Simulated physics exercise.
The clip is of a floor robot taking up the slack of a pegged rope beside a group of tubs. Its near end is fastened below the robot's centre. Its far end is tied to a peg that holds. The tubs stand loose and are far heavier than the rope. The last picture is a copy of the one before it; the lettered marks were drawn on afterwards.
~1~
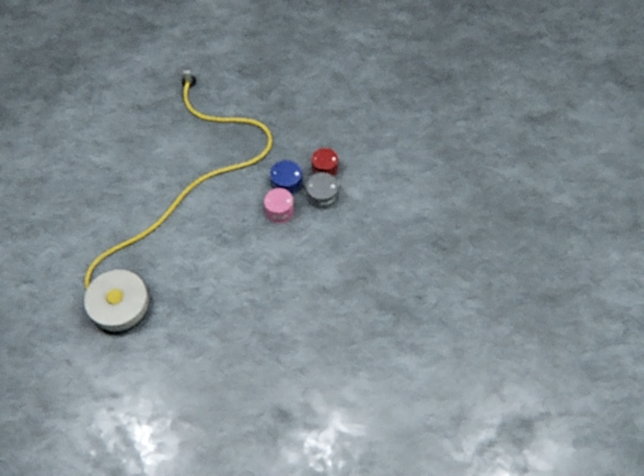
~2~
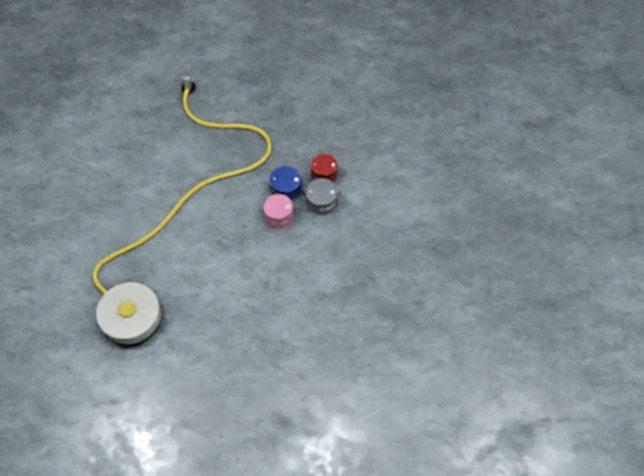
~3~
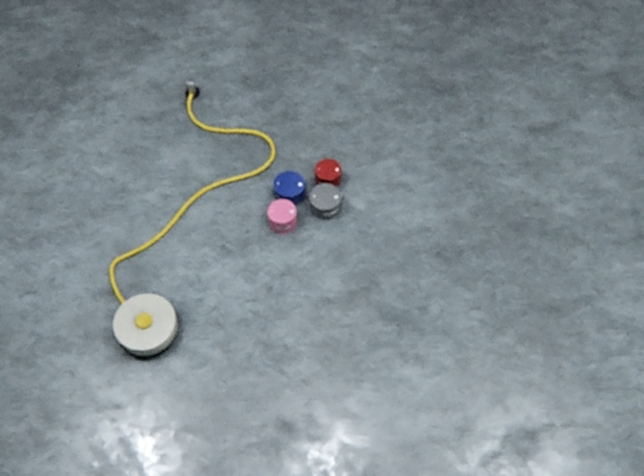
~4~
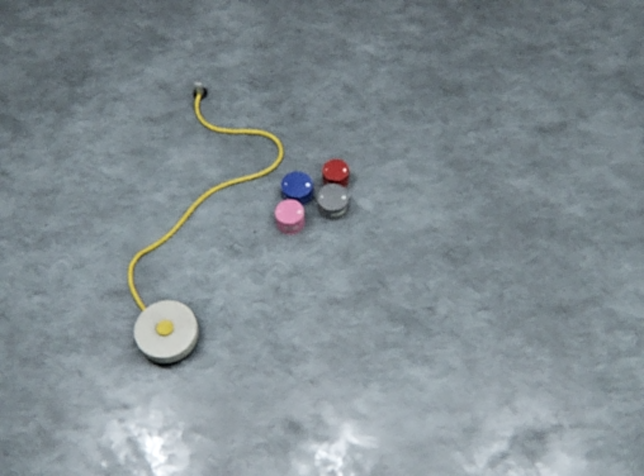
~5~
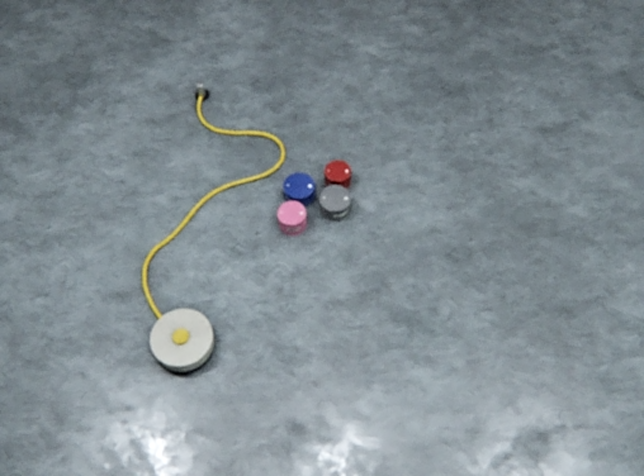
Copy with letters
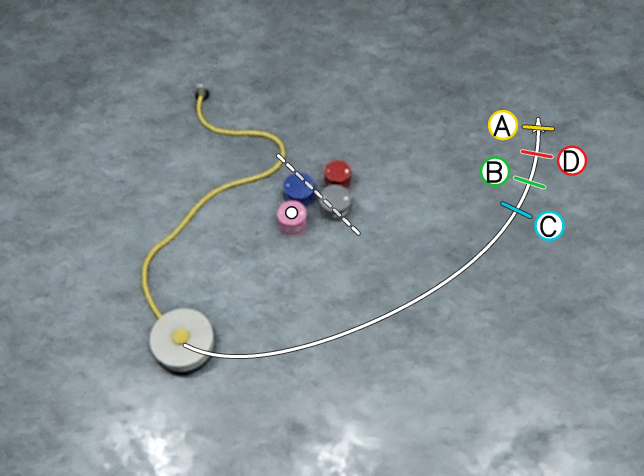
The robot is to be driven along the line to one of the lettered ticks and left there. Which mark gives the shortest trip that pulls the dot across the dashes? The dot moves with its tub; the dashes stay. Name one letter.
The earliest such stop is D.
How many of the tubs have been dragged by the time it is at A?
By then, four.
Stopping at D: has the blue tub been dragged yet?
By then, yes.
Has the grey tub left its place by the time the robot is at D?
By then, yes.
On the marked copy, A at (538, 128); B at (530, 182); C at (516, 210); D at (537, 154); the dashed line at (315, 191); the route from (185, 345) via (437, 287) to (538, 119); the white dot at (292, 213).
With D. Early on, robot (349, 327); pink tub (292, 218).
Further on, robot (485, 246); pink tub (292, 218).
At the end, robot (539, 148); blue tub (299, 178); grey tub (352, 192); pink tub (323, 190); red tub (338, 172); the dot on the pink tub is over the dashed line.
As for the rest, A does it too, but is farther than needed; B leaves the dotted tub short, at (308, 206); C leaves the dotted tub short, at (293, 218).
